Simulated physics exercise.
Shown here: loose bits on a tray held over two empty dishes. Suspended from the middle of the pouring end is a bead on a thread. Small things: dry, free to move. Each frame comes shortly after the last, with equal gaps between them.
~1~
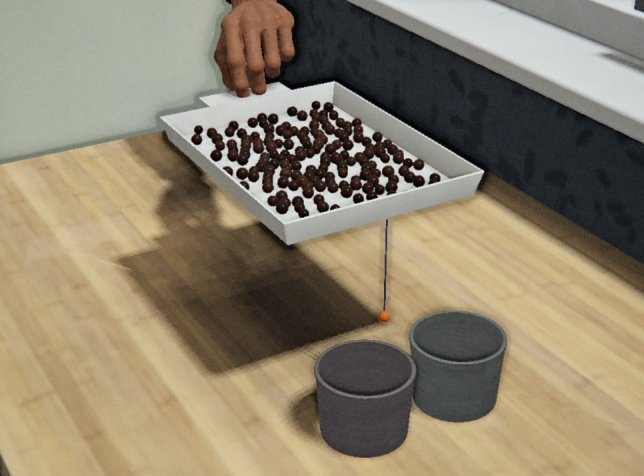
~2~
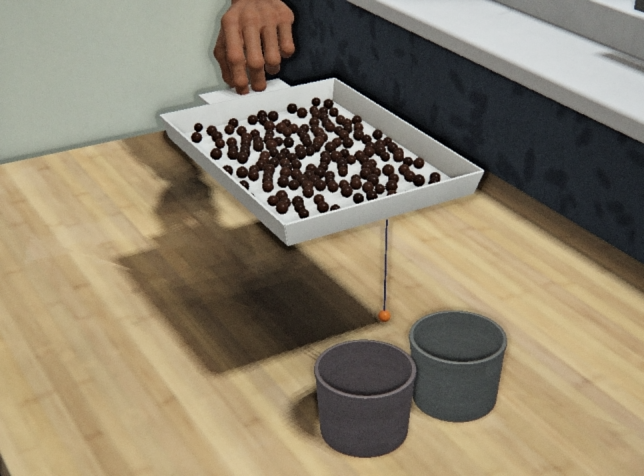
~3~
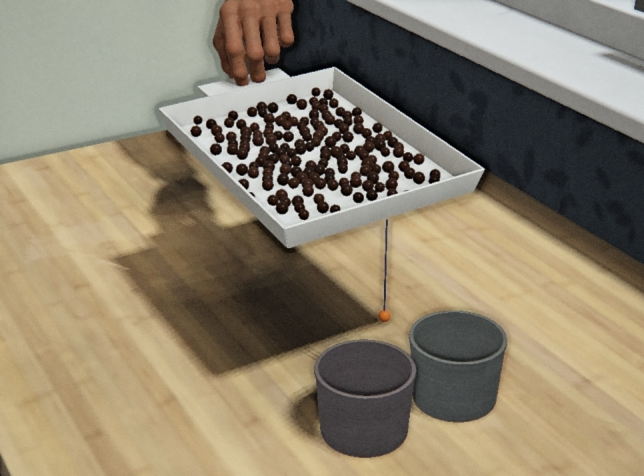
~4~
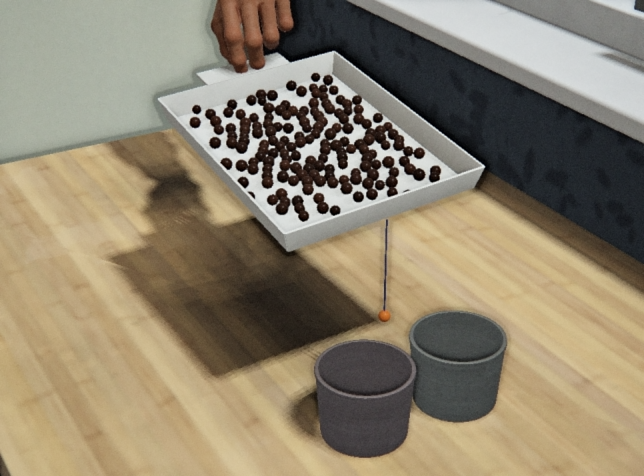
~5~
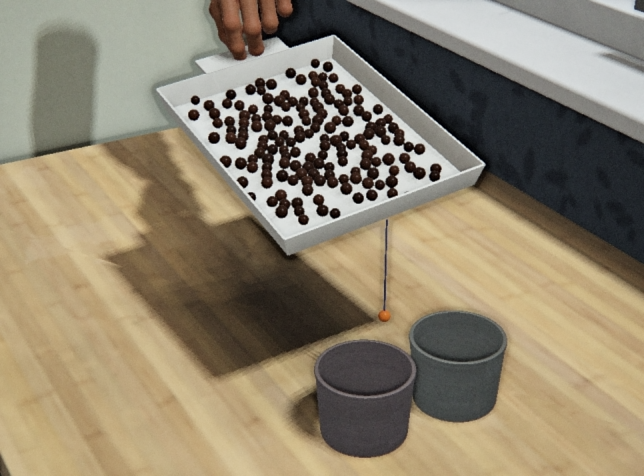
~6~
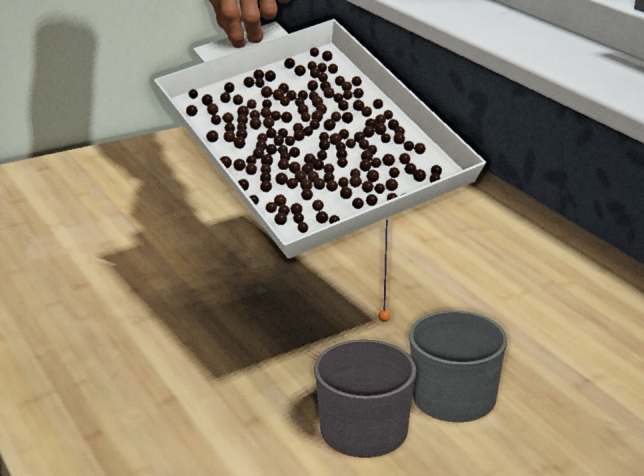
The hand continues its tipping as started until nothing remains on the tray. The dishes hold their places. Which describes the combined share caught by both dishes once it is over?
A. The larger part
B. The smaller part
The smaller part.
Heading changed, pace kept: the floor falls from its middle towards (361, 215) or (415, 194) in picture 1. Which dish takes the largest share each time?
I'd say the one to the left first, then the one to the right.
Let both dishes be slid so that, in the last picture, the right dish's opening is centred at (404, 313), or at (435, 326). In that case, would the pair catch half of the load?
Taking the tries in order: A minor share, followed by a minor share.
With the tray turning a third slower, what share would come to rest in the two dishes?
Around 20 percent.
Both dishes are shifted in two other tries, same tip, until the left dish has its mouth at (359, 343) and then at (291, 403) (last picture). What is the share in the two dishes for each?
I'd expect some 0 percent, and then some 40 percent.
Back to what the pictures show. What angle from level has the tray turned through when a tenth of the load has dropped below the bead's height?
Angle reached: About 65°.
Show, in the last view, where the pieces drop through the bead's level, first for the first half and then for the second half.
(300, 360) first, (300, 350) later.
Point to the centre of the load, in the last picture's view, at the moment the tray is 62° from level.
I'd put it at about (311, 224).
Soon after the last picture, tray tipped steeply; most on the tray; a stray few in the left dish; a small part outside both; a small part in the air.
A little later, tray tipped past a quarter turn; a stray few on the tray; about a quarter in the left dish; most outside both; a stray few in the air.
Later still, tray tipped past a quarter turn; about a quarter in the left dish; most outside both.
By the end, tray tipped past a quarter turn; about a quarter in the left dish; none in the right dish; most outside both.
